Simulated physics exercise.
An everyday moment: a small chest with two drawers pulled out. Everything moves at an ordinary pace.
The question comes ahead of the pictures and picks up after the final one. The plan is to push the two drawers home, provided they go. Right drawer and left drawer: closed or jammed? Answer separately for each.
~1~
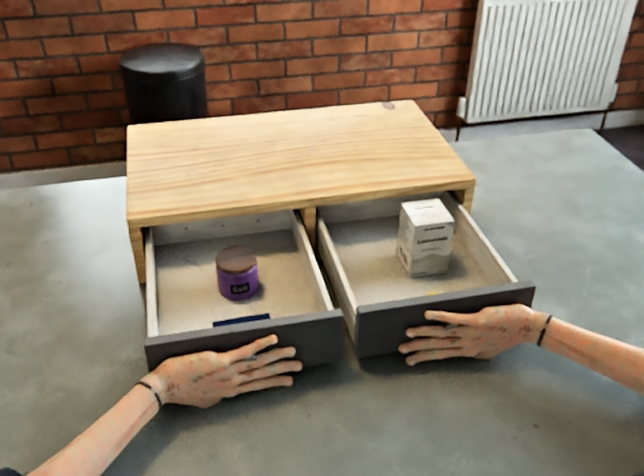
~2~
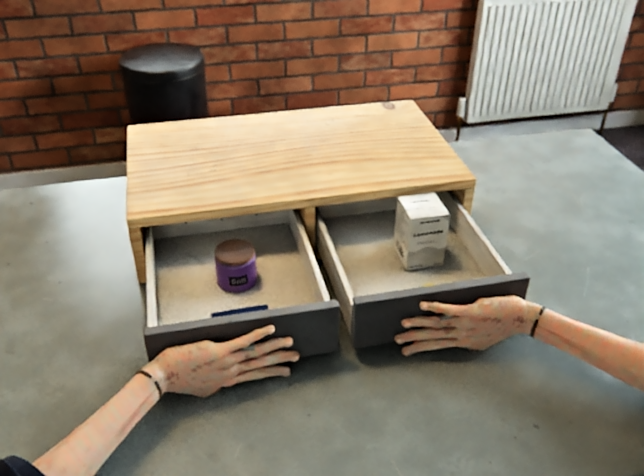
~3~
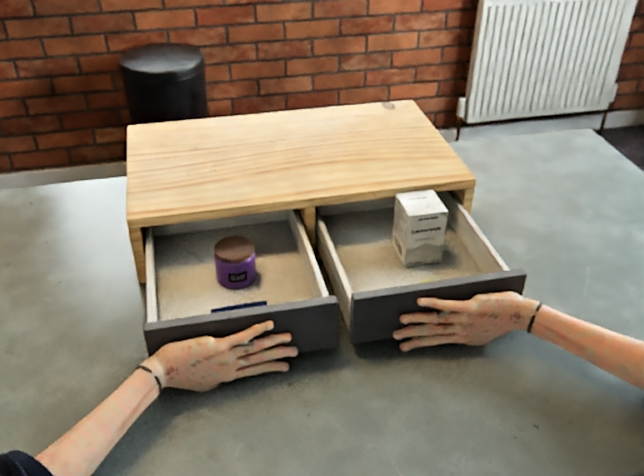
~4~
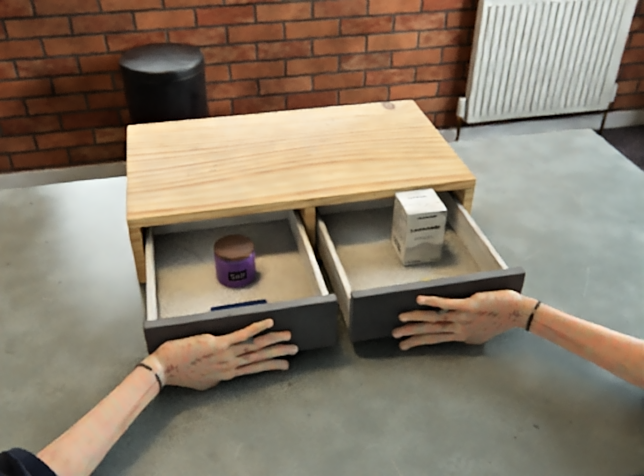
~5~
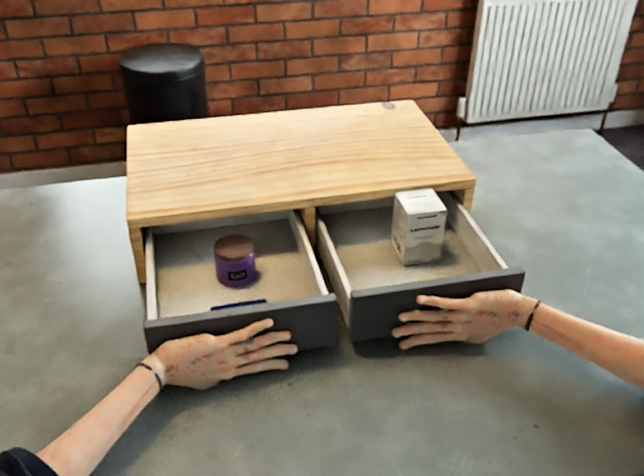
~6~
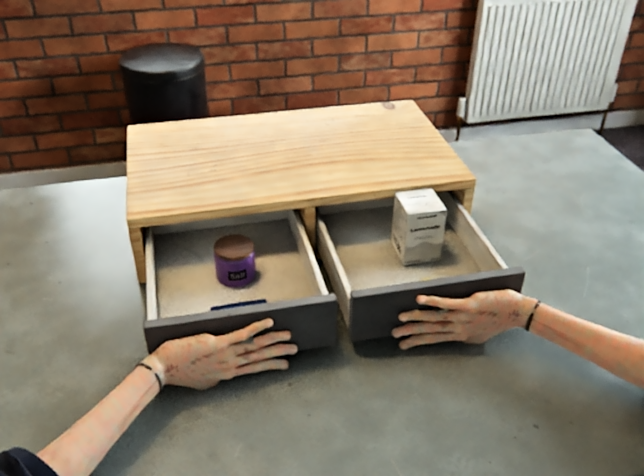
Right drawer: Jammed. Left drawer: Closed.
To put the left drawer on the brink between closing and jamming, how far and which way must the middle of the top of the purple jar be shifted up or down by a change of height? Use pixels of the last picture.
Move it up some 20 pixels and it switches.
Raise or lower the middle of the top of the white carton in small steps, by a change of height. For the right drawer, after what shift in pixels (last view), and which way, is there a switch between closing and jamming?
Direction down, size about 12 pixels.
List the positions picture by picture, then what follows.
In the first picture, right drawer (411, 257) wide open; left drawer (234, 282) wide open; purple jar (237, 273).
In the second picture, left drawer (232, 274) wide open; white carton (421, 231).
In the third picture, right drawer (405, 247) wide open.
In the fourth picture, left drawer (231, 269) wide open.
In the fifth picture, right drawer (405, 246) wide open; chest (292, 181).
In the sixth picture, right drawer (404, 246) wide open; left drawer (231, 269) wide open; purple jar (235, 260).
Then, 0.46 s after the last picture, right drawer about half in; left drawer about half in.
At rest, the right drawer stays ajar; the left drawer shuts flush.
